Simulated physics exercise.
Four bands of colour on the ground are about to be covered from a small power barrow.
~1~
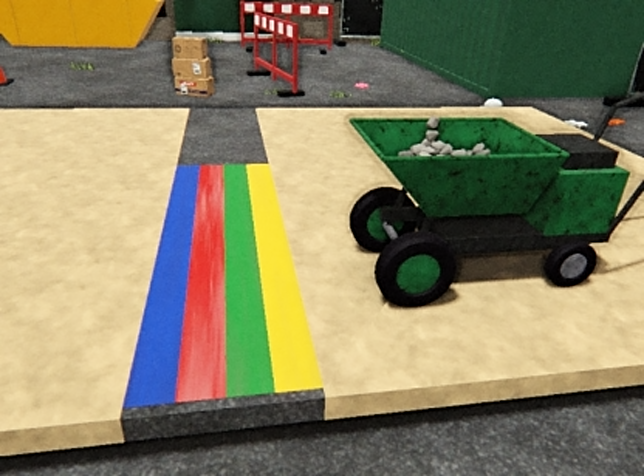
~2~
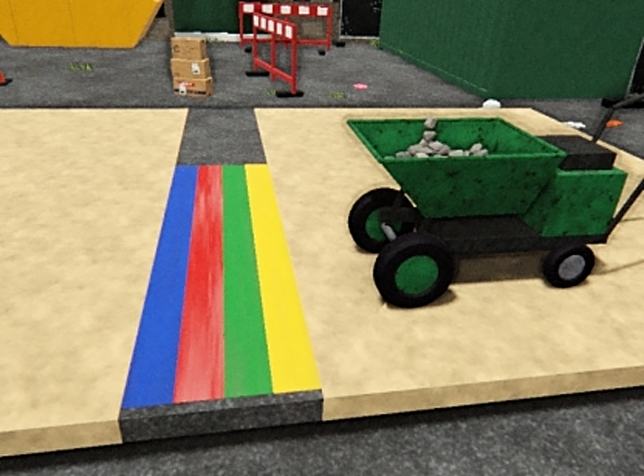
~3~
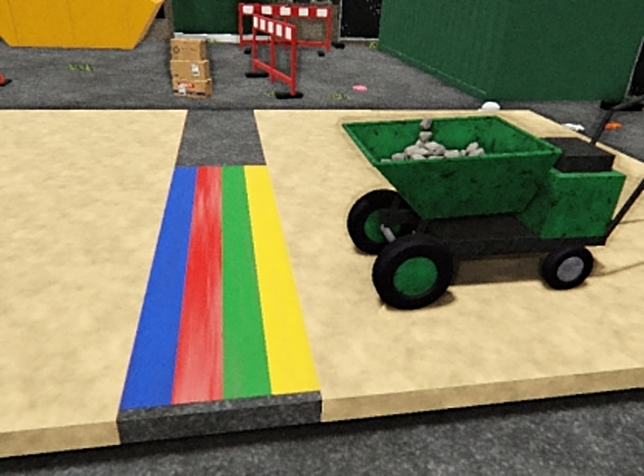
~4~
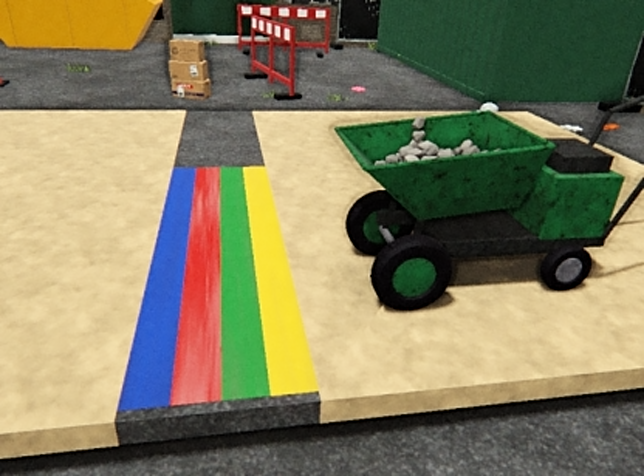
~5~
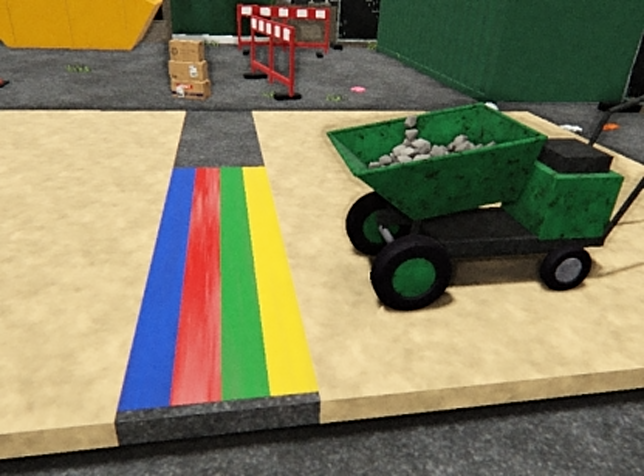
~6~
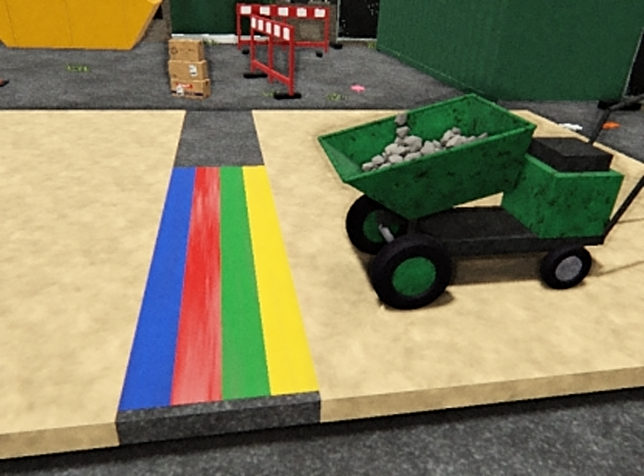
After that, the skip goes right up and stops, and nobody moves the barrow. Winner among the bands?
Winner: Green.
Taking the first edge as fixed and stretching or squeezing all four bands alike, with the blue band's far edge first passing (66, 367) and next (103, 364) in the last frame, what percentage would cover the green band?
40 % and 40 %.
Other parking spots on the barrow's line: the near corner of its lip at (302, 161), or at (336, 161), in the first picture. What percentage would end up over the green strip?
First spot: 0 %, second spot: 10 %.
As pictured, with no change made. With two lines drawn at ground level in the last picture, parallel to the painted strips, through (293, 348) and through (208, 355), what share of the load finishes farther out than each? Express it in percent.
First 70 in a hundred, second 20 in a hundred.
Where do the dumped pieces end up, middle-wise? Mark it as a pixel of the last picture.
I'd mark it at roughly (235, 281).
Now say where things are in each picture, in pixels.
Lip of the skip at (384, 160), level; top of the load at (443, 161), broken stones; yellow strip at (291, 341); green strip at (248, 345); red strip at (203, 348); blue strip at (157, 352), in the first picture.
Lip of the skip at (381, 161), level; top of the load at (442, 152), in the second picture.
Lip of the skip at (375, 165), tipped barely; top of the load at (458, 162), in the third picture.
Lip of the skip at (366, 169), tipped a little; top of the load at (469, 153), in the fourth picture.
Lip of the skip at (356, 175), tipped a little; top of the load at (472, 156), in the fifth picture.
Lip of the skip at (345, 181), tipped clearly; top of the load at (464, 150); yellow strip at (287, 343); green strip at (243, 347); red strip at (199, 351); blue strip at (153, 355), in the sixth picture.
Soon after the last picture, skip tipped steeply; all in the skip.
A little later, skip tipped right over; most in the skip; a small part over the yellow strip; a small part over the green strip.
Later still, skip tipped right over; about a quarter in the skip; a small part over the yellow strip; about a third over the green strip; about a quarter over the red strip; a small part over the blue strip.
At rest, skip tipped right over; about a quarter in the skip; a small part over the yellow strip; about a third over the green strip; about a quarter over the red strip; a small part over the blue strip.
